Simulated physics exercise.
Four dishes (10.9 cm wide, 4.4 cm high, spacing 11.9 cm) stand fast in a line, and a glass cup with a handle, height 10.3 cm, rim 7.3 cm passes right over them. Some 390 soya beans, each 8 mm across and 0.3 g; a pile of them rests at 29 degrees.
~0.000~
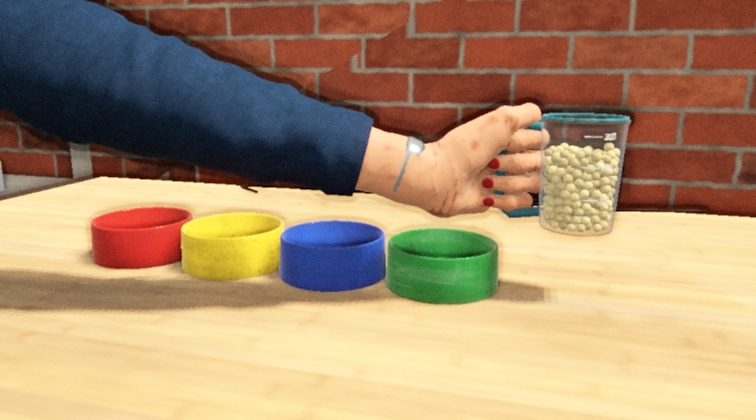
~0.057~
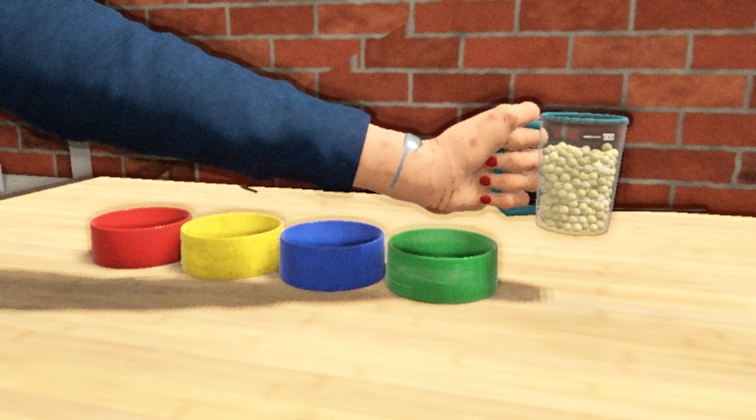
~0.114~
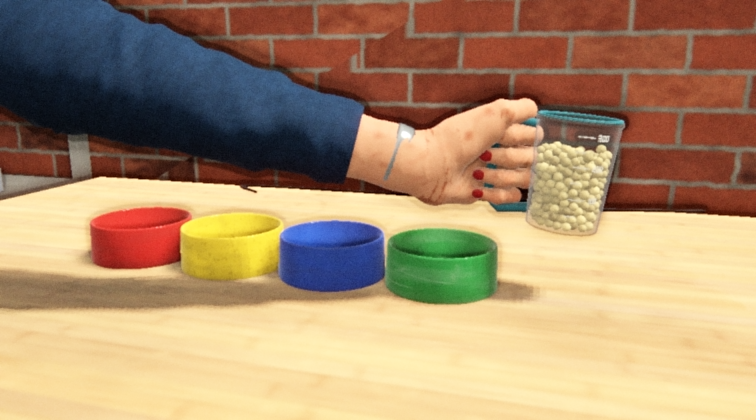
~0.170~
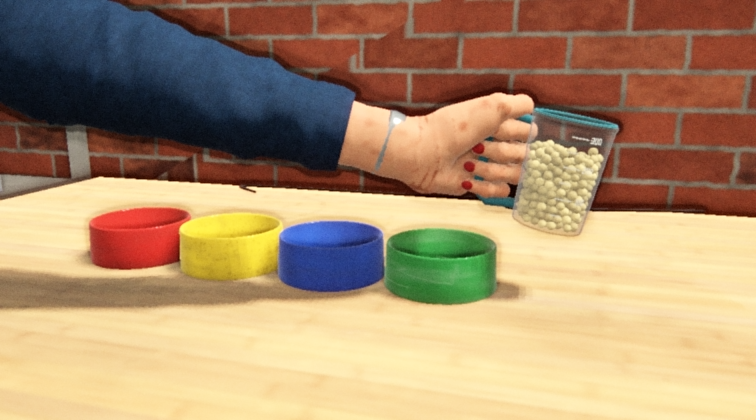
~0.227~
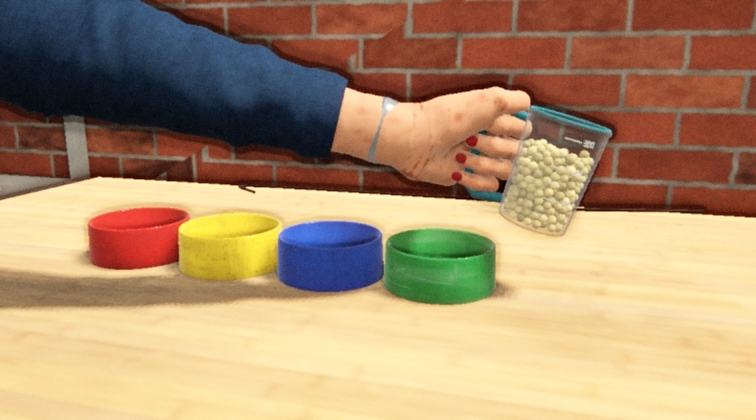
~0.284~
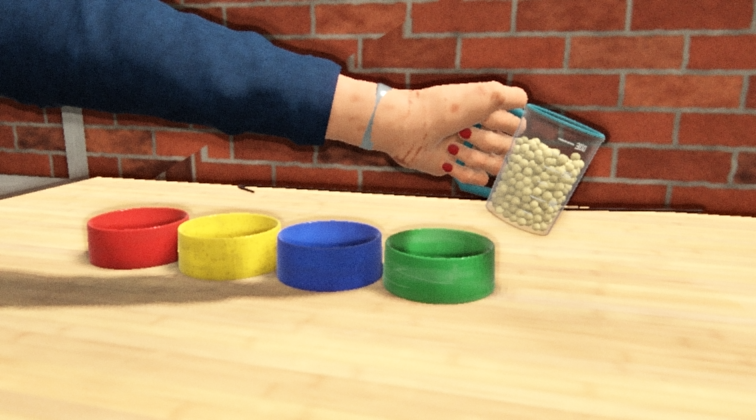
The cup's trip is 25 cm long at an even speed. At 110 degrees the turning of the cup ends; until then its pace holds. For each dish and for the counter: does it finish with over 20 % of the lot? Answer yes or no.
Red dish: No; blue dish: No; green dish: Yes; yellow dish: No; on the counter: No.
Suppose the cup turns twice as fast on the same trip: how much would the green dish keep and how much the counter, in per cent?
In that case green 40, counter 60.
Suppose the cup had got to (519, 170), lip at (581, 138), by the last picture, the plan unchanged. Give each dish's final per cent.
Red 0, blue 40, green 40, yellow 0.
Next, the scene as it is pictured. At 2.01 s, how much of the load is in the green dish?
About 85 per cent by then.
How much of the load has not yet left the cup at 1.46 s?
Roughly 45 per cent.
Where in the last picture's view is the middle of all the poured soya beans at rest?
Near (427, 267).
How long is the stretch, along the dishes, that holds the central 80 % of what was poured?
About 11 cm.
Then, at 0.99 s, tilt 88 degrees; cup holds 100 %.
After 1.46 s, tilt 110 degrees; cup holds 45 %, green 55 %.
After 2.01 s, tilt 110 degrees; cup holds 0 %, blue 10 %, green 85 %.
By 2.7 s all is still; red 0 %, blue 10 %, green 85 %, yellow 0 %, counter 5 %.
